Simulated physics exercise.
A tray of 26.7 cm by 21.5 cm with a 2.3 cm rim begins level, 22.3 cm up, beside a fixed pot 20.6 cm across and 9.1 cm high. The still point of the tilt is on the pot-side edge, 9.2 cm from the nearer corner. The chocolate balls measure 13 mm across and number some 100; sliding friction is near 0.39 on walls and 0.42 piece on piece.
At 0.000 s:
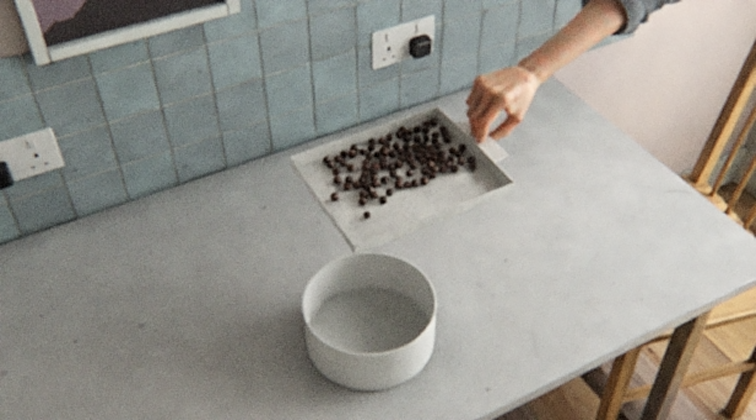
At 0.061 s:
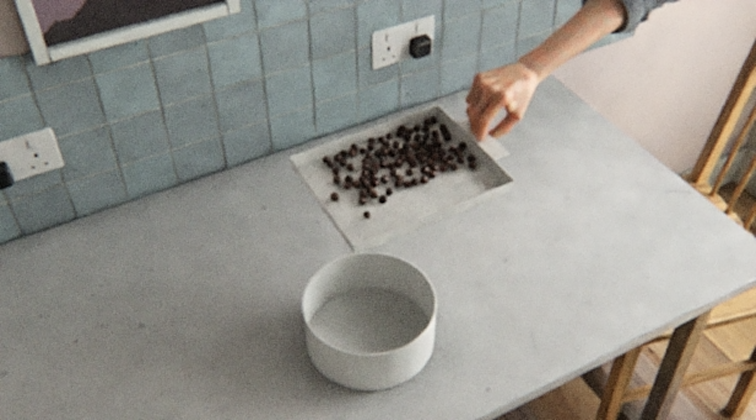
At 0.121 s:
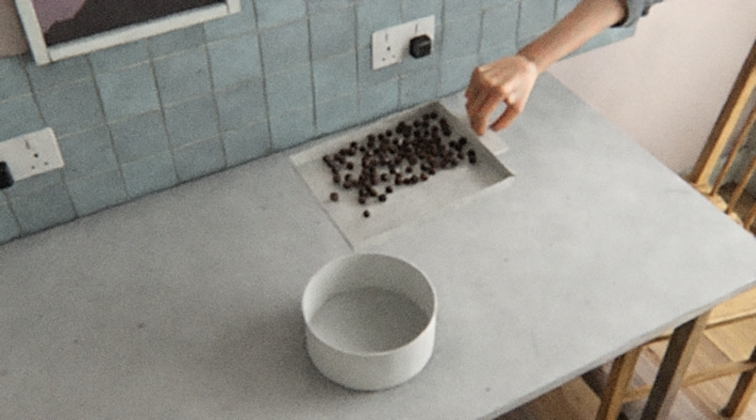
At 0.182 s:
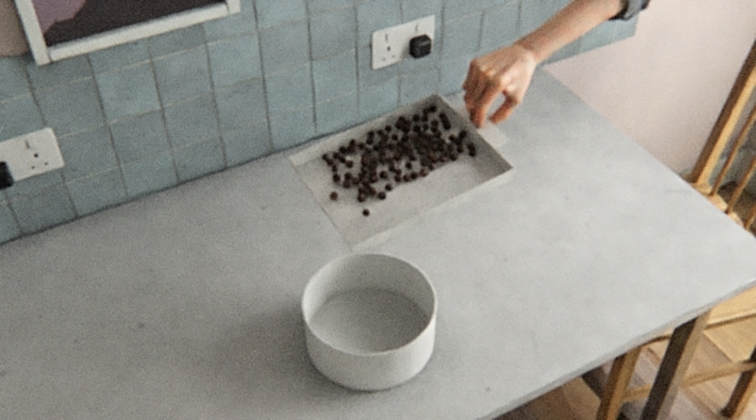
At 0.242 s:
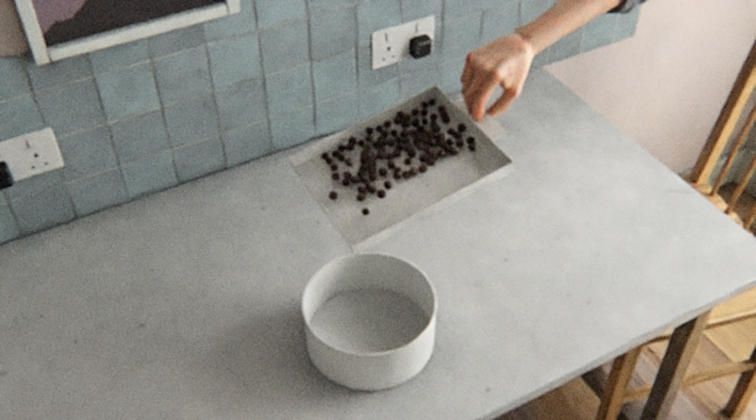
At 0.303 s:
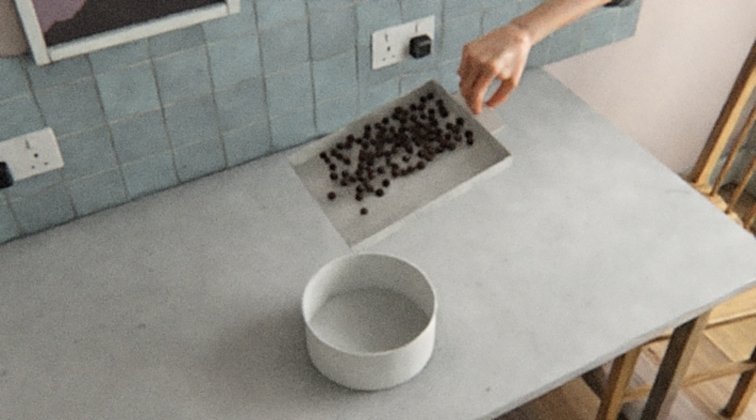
A hand reaching in from the upper right lifts the far right side of a shallow pale tray, seen from a fixed, raised view over a grey table against blue-green wall tiles. Small dark brown balls lie scattered in the tray, with a round white pot in front and wall sockets behind. The tray slowly tilts toward the pot while the balls barely shift across its surface.
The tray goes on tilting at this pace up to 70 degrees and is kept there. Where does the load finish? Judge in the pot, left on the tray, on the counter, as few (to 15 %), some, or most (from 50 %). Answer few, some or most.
Pot: Few, tray: Most, counter: Few.
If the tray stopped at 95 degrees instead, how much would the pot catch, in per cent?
It would be near 20 per cent.
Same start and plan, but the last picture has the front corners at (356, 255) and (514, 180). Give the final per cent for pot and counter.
Pot 5, counter 0.
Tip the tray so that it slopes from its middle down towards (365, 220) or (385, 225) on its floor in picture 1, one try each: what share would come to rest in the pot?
About 5 and 10 per cent.
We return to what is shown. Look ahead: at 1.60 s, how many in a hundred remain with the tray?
About 100 per cent.
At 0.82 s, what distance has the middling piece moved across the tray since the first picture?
Roughly 11 cm.
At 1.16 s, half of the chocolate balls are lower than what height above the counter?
About 26 cm.
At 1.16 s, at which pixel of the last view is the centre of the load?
At about (323, 178).
Then, at 0.82 s, tilt 40 degrees; the tray holds 100 %, the pot 0 %.
Then, at 1.16 s, tilt 58 degrees; the tray holds 100 %, the pot 0 %.
After 1.60 s, tilt 70 degrees; the tray holds 100 %, the pot 0 %.
In the end, at 2.9 s, pot 0 %, tray 95 %, counter 5 %.
